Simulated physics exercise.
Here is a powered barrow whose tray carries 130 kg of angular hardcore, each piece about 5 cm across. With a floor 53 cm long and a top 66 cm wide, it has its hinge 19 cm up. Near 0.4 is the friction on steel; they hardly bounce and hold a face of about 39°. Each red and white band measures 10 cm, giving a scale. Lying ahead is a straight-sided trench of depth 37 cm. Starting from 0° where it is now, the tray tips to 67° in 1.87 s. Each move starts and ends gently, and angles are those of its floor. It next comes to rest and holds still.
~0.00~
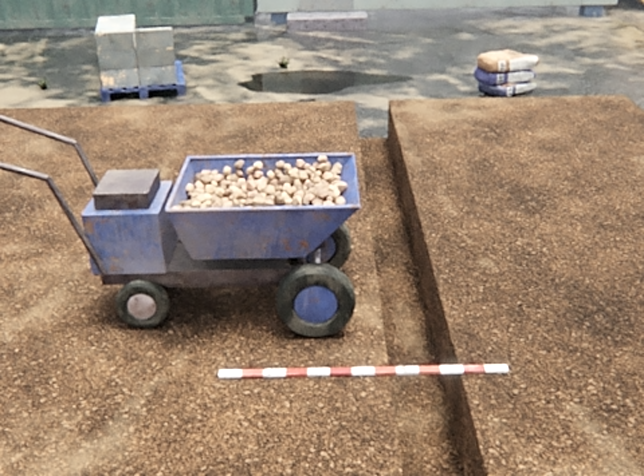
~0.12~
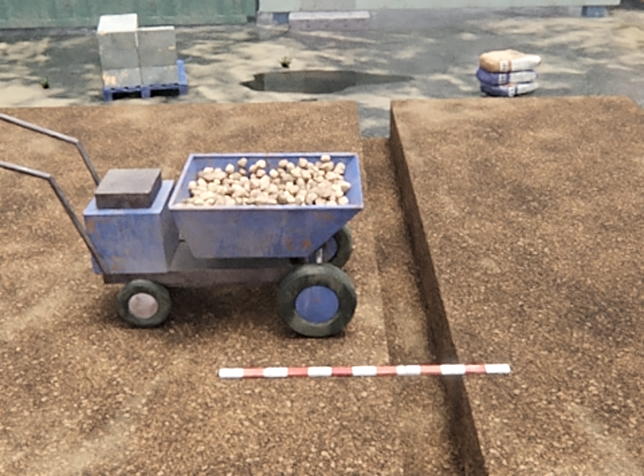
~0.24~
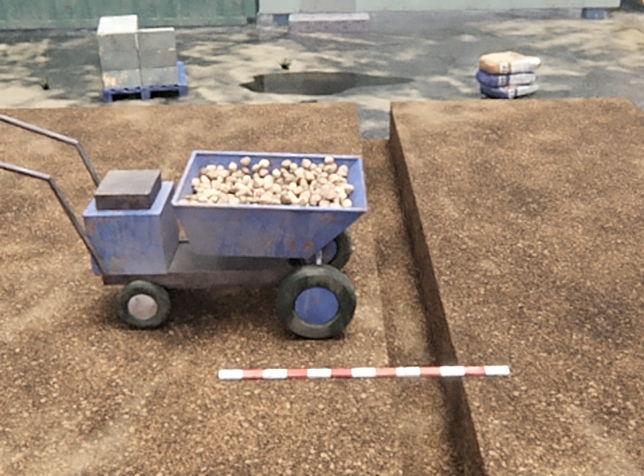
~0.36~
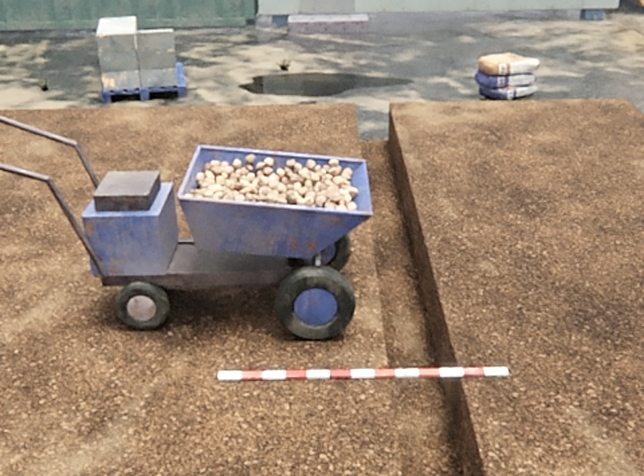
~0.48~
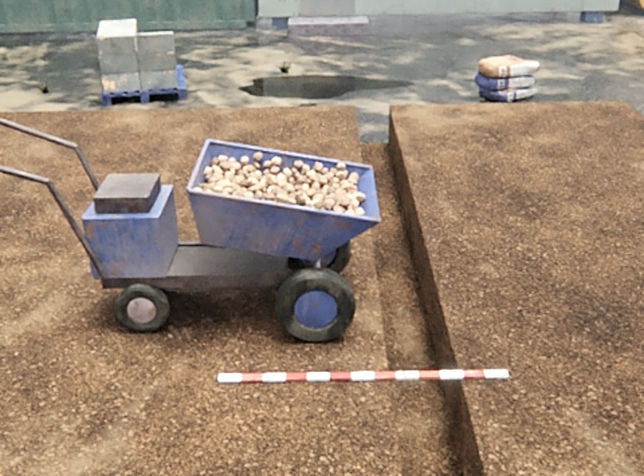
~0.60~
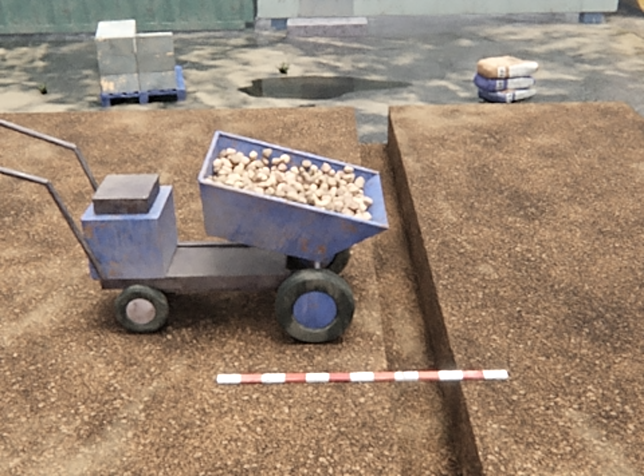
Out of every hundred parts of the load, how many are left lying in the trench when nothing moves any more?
Around 55 in every hundred.
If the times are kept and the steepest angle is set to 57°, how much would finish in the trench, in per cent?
Roughly 20 per cent would end in the trench.
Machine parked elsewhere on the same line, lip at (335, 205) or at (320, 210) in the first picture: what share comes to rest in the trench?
The first start gives about 75 per cent, the second about 85.
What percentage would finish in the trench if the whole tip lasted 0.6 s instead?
I'd put it at some 35 in a hundred.
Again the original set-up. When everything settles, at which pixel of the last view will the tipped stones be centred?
Roughly at (432, 343).
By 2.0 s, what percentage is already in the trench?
By that point it's something like 10 in a hundred.
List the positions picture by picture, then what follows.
In the first frame, the tray is at 0°, its lip at (359, 207); the top of the load is at (292, 169).
In the second frame, the tray is at 1°, its lip at (362, 207); the top of the load is at (286, 171); the stones move at 0.1 m/s on average.
The third frame shows lip at (366, 211), floor tilted 3°, highest stones at (278, 172); the stones move at 0.2 m/s on average.
The fourth frame shows lip at (372, 215), floor tilted 6°, highest stones at (226, 174); the stones move at 0.3 m/s on average.
The fifth frame shows lip at (380, 221), floor tilted 11°, highest stones at (226, 169); the stones move at 0.3 m/s on average.
The sixth frame shows lip at (388, 228), floor tilted 16°, highest stones at (226, 164); the stones move at 0.4 m/s on average.
After 1.4 s the floor is at 56°; 100 % in the tray; the foremost stones are at (416, 251).
After 2.0 s the floor is at 67°; 74 % in the tray, 9 % in the trench, 16 % past the trench; the foremost stones are at (488, 303).
After 2.3 s the floor is at 67°; 44 % in the tray, 19 % in the trench, 37 % past the trench; the foremost stones are at (533, 295).
After 4.3 s the floor is at 67°; 9 % in the tray, 55 % in the trench, 36 % past the trench; the foremost stones are at (546, 290).
